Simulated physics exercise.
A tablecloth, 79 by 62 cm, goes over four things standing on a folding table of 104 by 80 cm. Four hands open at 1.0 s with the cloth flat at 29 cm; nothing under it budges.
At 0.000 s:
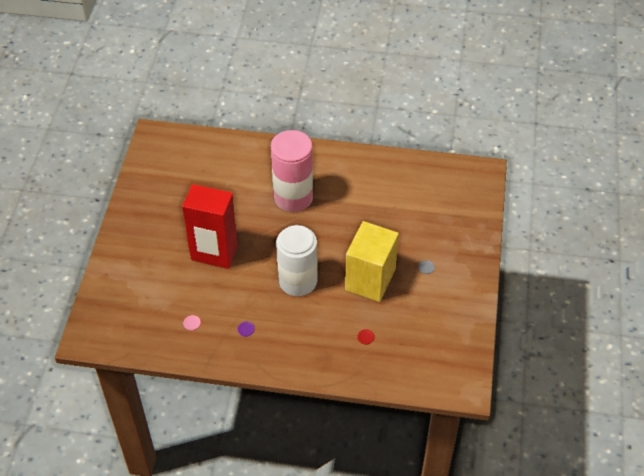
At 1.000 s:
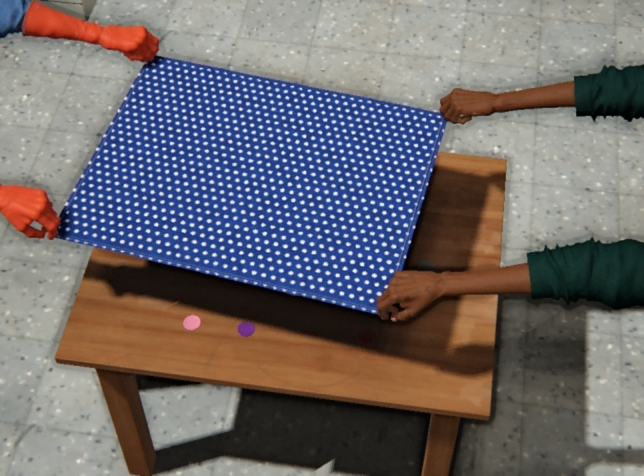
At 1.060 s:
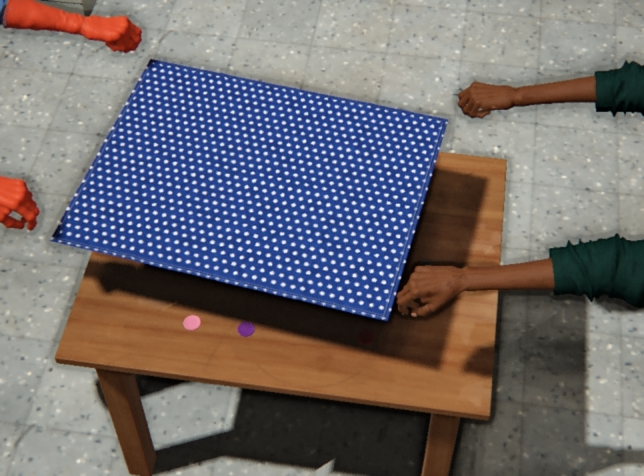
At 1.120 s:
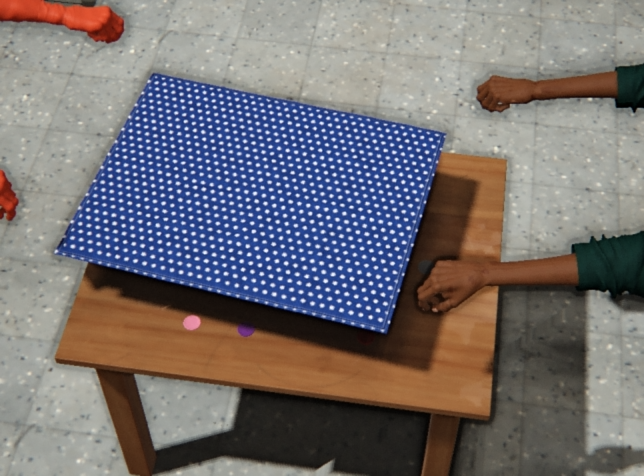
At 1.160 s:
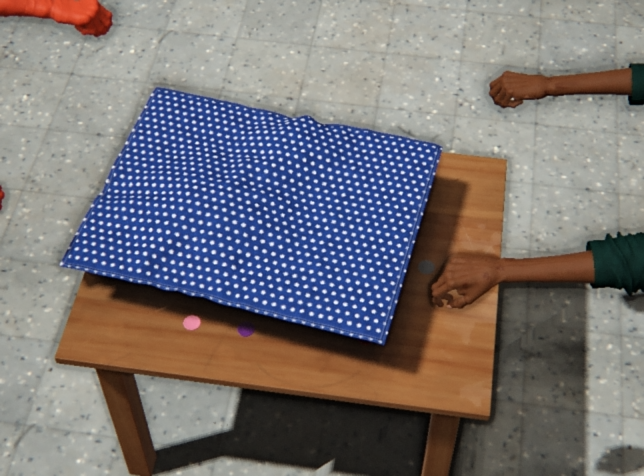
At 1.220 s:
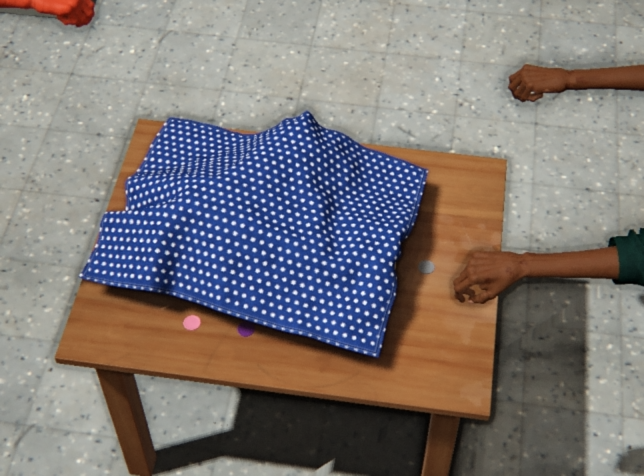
A blue dotted cloth, released by four hands, drops and drapes over objects on a wooden table.
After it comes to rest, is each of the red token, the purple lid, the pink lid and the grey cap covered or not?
The red token stays uncovered, the purple lid still shows, the pink lid stays uncovered, the grey cap stays uncovered.
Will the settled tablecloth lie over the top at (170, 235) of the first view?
It is covered.
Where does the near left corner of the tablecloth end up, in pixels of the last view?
Near (132, 276).
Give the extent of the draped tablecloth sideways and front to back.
About 70 cm by 50 cm.
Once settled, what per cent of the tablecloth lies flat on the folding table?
About 15 per cent.
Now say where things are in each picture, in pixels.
In the first frame, red token (366, 337); purple lid (246, 329); pink lid (192, 322); grey cap (426, 267); yellow block (373, 243), 15 cm tall; white bottle (297, 239), 17 cm tall; pink tin (292, 145), 21 cm tall; red carton (207, 199), 22 cm tall.
In the second frame, tablecloth corners (48, 236) (150, 54) (449, 115) (388, 317); highest point 29 cm, lowest 29 cm.
In the third frame, tablecloth corners (50, 241) (151, 59); highest point 27 cm, lowest 27 cm.
In the fourth frame, tablecloth corners (55, 254) (153, 74); highest point 23 cm, lowest 22 cm.
In the fifth frame, tablecloth corners (60, 266) (157, 88); highest point 23 cm, lowest 17 cm.
In the sixth frame, tablecloth corners (79, 277) (170, 118) (428, 170) (378, 358); highest point 23 cm, lowest 8 cm.
By 1.4 s, 15 % of it is down, spanning 70 by 49 cm, above no small thing.
By 1.6 s, 10 % of it is down, spanning 73 by 50 cm, above no small thing.
By 1.7 s, 15 % of it is down, spanning 72 by 50 cm, above no small thing.
By 1.9 s, 15 % of it is down, spanning 70 by 50 cm, above no small thing.
By 2.7 s, 15 % of it is down, spanning 71 by 50 cm, above no small thing.
